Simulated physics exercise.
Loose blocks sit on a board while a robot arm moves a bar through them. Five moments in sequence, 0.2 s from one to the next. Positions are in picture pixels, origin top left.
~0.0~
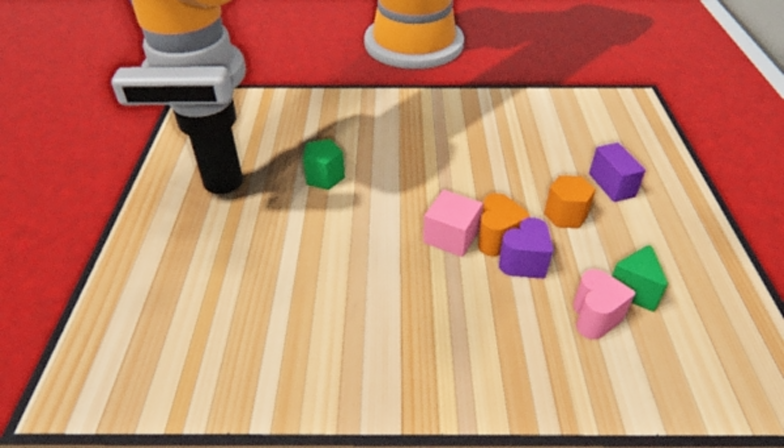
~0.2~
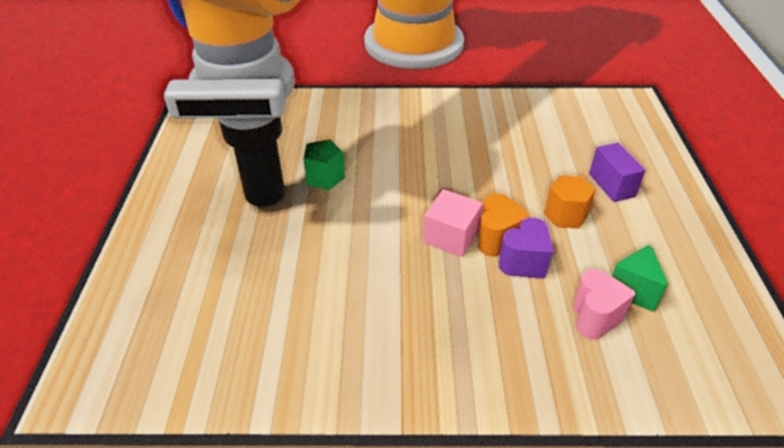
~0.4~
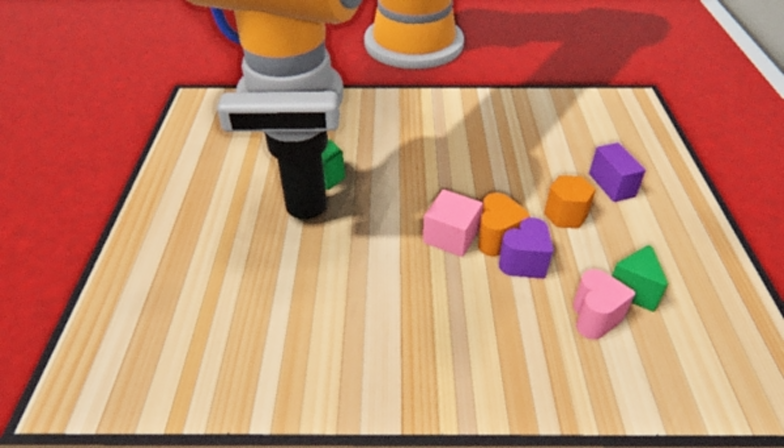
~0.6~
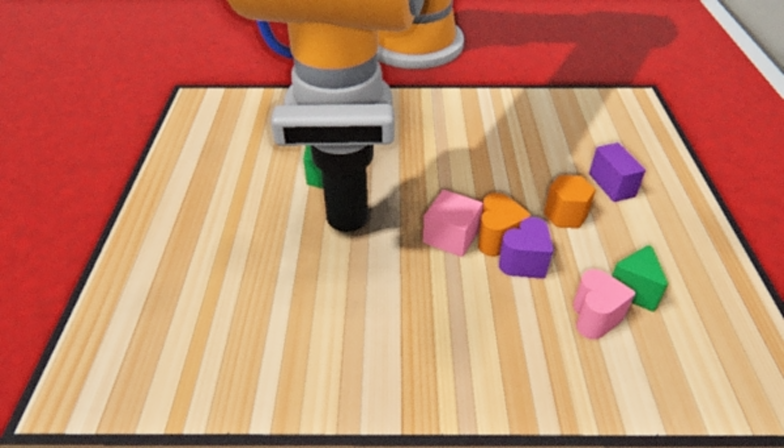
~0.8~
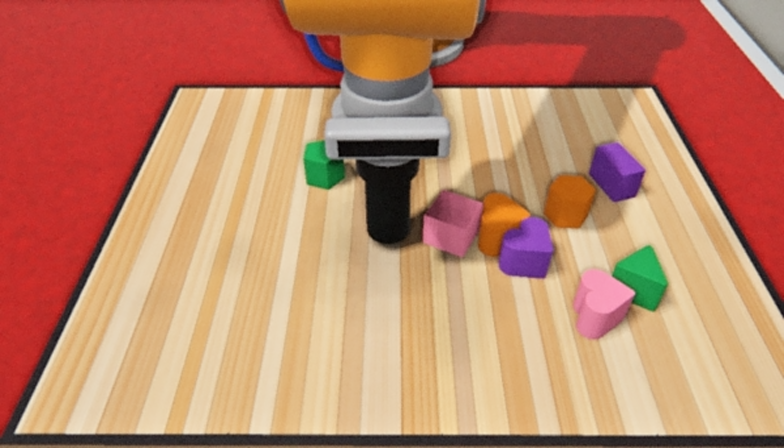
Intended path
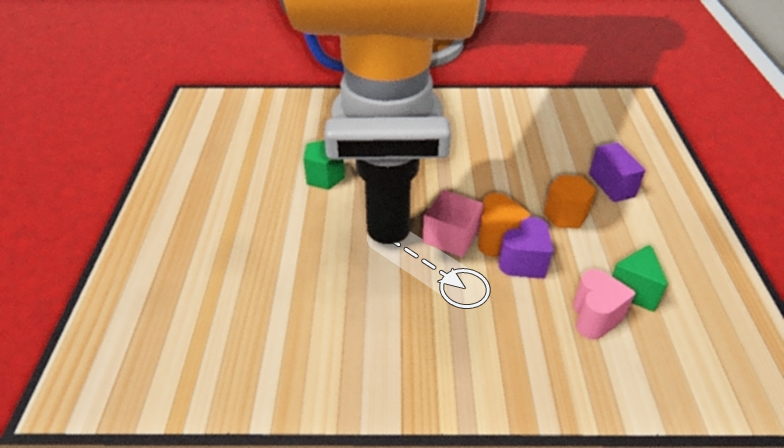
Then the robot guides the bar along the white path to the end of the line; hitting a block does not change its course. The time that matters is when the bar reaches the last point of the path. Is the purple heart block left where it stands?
Yes
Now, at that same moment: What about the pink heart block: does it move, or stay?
My prediction: It remains in place.
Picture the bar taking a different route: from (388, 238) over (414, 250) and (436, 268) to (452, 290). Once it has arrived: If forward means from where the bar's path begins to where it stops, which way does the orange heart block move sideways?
It shifts to the left.
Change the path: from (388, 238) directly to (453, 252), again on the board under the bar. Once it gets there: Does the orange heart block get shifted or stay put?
It does get moved.
Path on the board, from (388, 238) to (465, 288).
The first path, step by step. Halfway along, bar at (426, 253); pink four-sided block at (467, 211), turned 35° anticlockwise; orange heart block at (511, 208).
At the end, bar at (466, 280); pink four-sided block at (471, 214), turned 55° anticlockwise; orange heart block at (516, 205); purple heart block in place; pink heart block in place.
